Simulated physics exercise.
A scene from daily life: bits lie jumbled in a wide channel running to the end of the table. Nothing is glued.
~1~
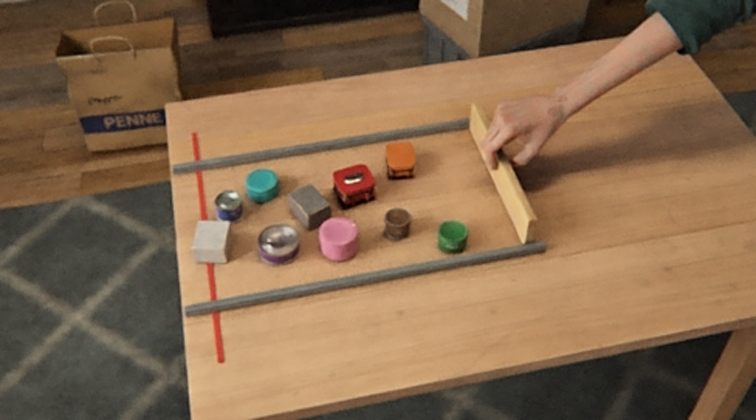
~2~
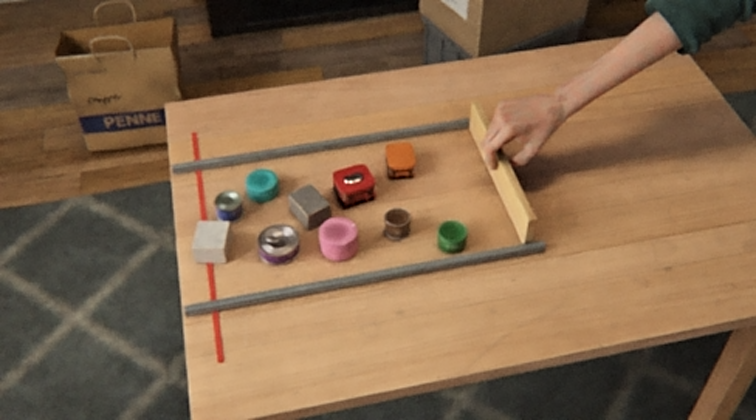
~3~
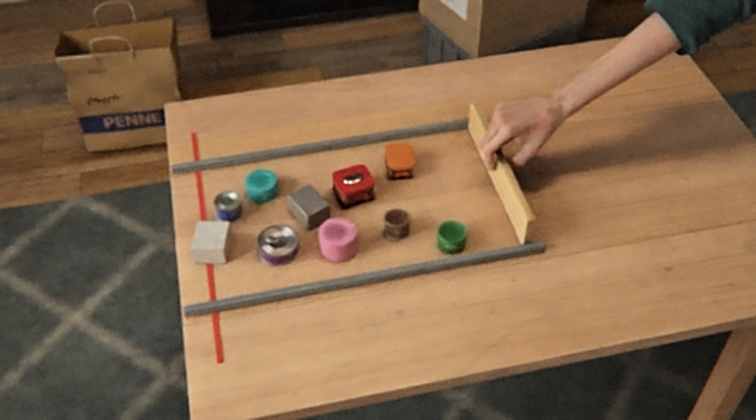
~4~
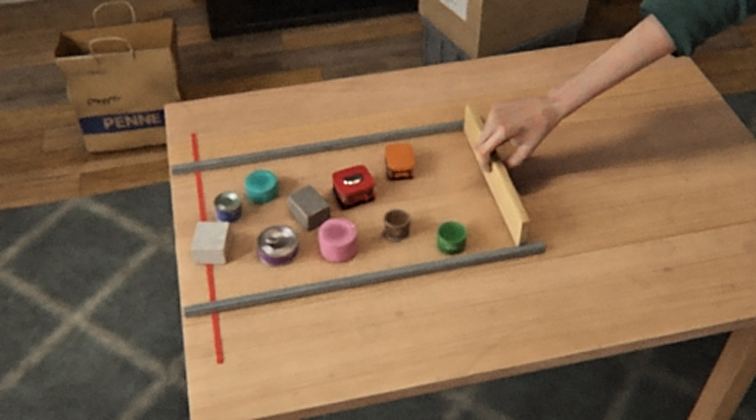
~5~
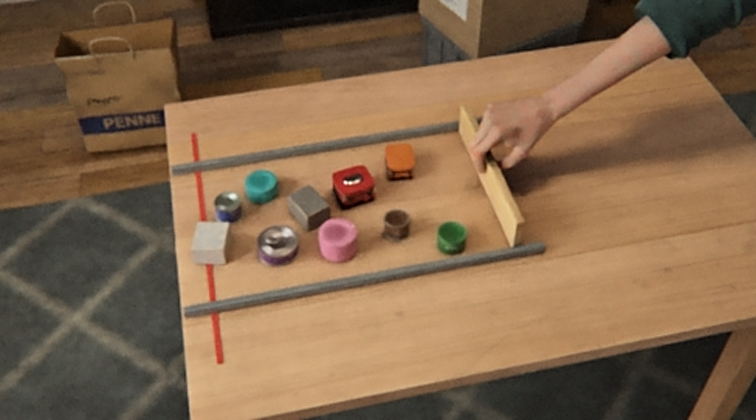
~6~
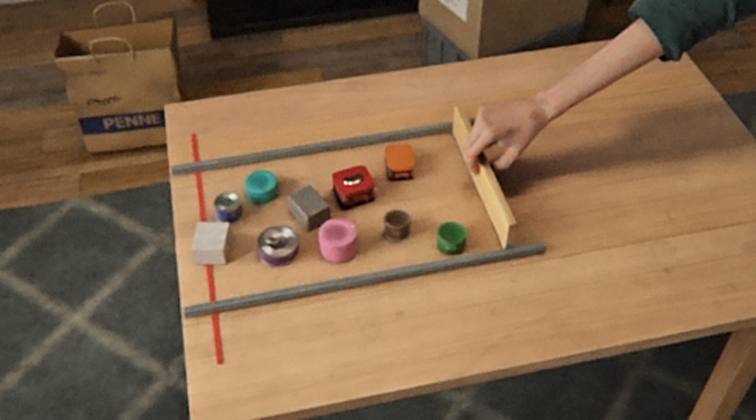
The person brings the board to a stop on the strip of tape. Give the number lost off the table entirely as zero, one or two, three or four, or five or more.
The push will send five or more off the table.
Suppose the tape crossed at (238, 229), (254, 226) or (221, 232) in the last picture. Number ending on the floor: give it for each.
Per try in turn: 2, 1, 3.
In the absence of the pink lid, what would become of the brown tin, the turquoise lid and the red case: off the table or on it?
Brown tin - safe; turquoise lid - gone; red case - safe.
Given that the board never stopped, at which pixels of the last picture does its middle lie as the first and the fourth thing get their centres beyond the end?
At the first moment about (270, 210), at the next about (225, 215).
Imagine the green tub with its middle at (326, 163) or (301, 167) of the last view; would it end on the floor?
First spot: Gone; second: Gone.
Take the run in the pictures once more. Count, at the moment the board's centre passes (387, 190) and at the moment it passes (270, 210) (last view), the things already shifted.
Up to then 4, and up to the other point 10.
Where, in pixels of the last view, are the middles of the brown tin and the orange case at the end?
They come to rest around (194, 257) and (186, 191).
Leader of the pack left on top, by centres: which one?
Nearest at the end: The red case.
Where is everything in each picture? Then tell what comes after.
In the first frame, white block (213, 242); blue tin (229, 208); turquoise lid (263, 186); board (500, 170); tape (206, 233).
In the second frame, blue tin (229, 207); red case (354, 186).
In the third frame, turquoise lid (262, 186); brown tin (397, 224).
In the fourth frame, white block (212, 243); green tub (452, 238).
In the fifth frame, blue tin (228, 208); orange case (400, 162).
In the sixth frame, white block (212, 243); blue tin (228, 209); turquoise lid (262, 187); board (482, 174); tape (205, 234).
Soon after, none off yet; white block at rest near (212, 243); blue tin at rest near (228, 209); turquoise lid at rest near (262, 187).
Then, none off yet; white block moved a little near (192, 241); blue tin at rest near (228, 209); turquoise lid moved a little near (243, 189).
At rest, the number that fall off is five or more; fallen, pink lid, grey block, purple tin, turquoise lid, blue tin and white block.
